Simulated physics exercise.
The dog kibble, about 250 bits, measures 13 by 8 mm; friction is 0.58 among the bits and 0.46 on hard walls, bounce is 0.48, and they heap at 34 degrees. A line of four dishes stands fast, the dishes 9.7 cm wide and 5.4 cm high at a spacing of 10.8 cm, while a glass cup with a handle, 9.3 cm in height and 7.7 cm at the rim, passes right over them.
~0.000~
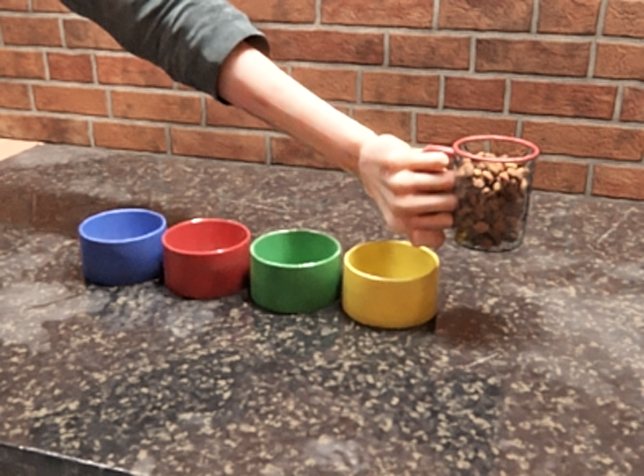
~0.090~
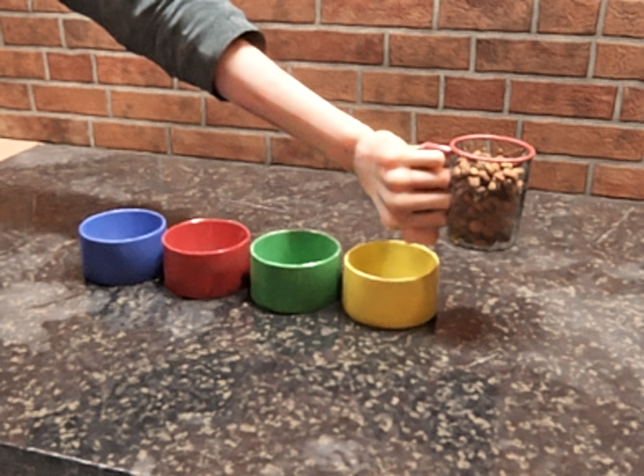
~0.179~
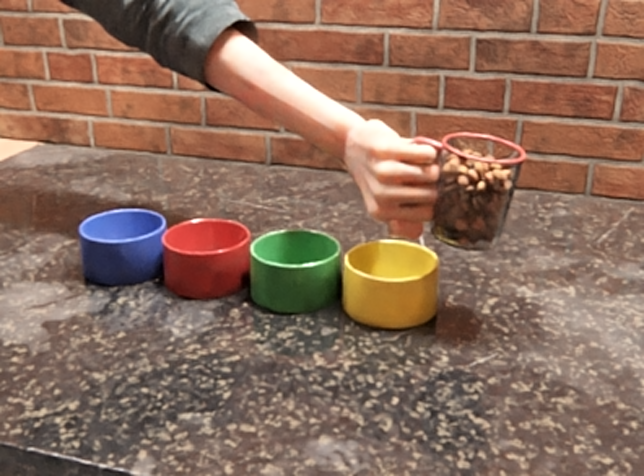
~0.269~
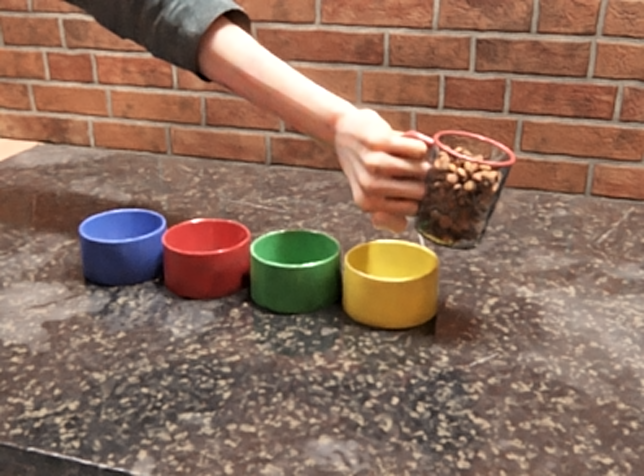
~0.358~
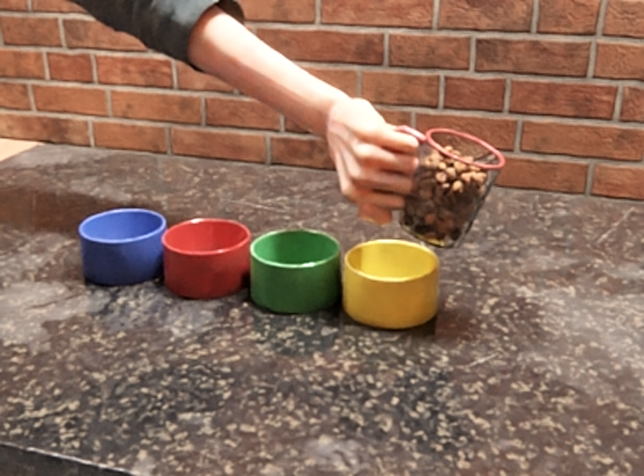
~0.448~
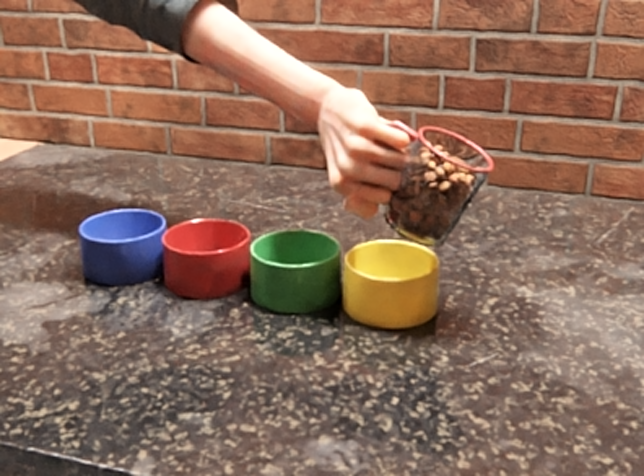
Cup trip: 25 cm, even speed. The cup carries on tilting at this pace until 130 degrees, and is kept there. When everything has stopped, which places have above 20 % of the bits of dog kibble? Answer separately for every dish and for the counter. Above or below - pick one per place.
Red: Below; blue: Below; green: Above; yellow: Below; counter: Below.
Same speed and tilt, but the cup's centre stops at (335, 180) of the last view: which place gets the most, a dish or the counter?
The biggest share ends at yellow.
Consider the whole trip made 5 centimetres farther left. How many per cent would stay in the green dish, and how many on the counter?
The green dish would get 60 and the counter 30.
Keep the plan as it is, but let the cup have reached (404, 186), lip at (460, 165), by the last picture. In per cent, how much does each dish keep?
Per cent kept: Red 0; blue 0; green 100; yellow 0.
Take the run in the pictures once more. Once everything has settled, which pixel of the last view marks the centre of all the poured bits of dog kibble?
I'd put it at about (298, 269).
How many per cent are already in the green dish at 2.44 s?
About 95 percent up to now.
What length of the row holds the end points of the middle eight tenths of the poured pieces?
Spread: Around 6 cm.
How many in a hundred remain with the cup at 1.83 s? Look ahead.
90 per cent.
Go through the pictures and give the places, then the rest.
The first picture shows cup at (491, 194), tilt 0 degrees, lip at (537, 152), moved 0.0 cm; middle of the pieces at (486, 196); yellow dish at (392, 260); green dish at (296, 248); red dish at (206, 236); blue dish at (123, 225).
The second picture shows cup at (486, 194), tilt 2 degrees, lip at (533, 153), moved 0.5 cm; middle of the pieces at (481, 196).
The third picture shows cup at (474, 193), tilt 7 degrees, lip at (524, 156), moved 1.7 cm; middle of the pieces at (469, 194).
The fourth picture shows cup at (461, 191), tilt 12 degrees, lip at (513, 160), moved 3.0 cm; middle of the pieces at (455, 192).
The fifth picture shows cup at (448, 190), tilt 18 degrees, lip at (503, 164), moved 4.3 cm; middle of the pieces at (443, 191).
The sixth picture shows cup at (435, 189), tilt 23 degrees, lip at (492, 167), moved 5.6 cm; middle of the pieces at (436, 196); yellow dish at (392, 260); green dish at (296, 248); red dish at (206, 236); blue dish at (123, 225). Its pace works out near 60 degrees a second; the hand travels 14 cm a second.
After 1.28 s, tilt 73 degrees; cup holds 100 %.
After 1.83 s, tilt 106 degrees; cup holds 90 %, green 5 %.
After 2.44 s, tilt 130 degrees; cup holds 0 %, green 95 %.
At rest (2.9 s), red 0 %, blue 0 %, green 95 %, yellow 0 %, counter 0 %.
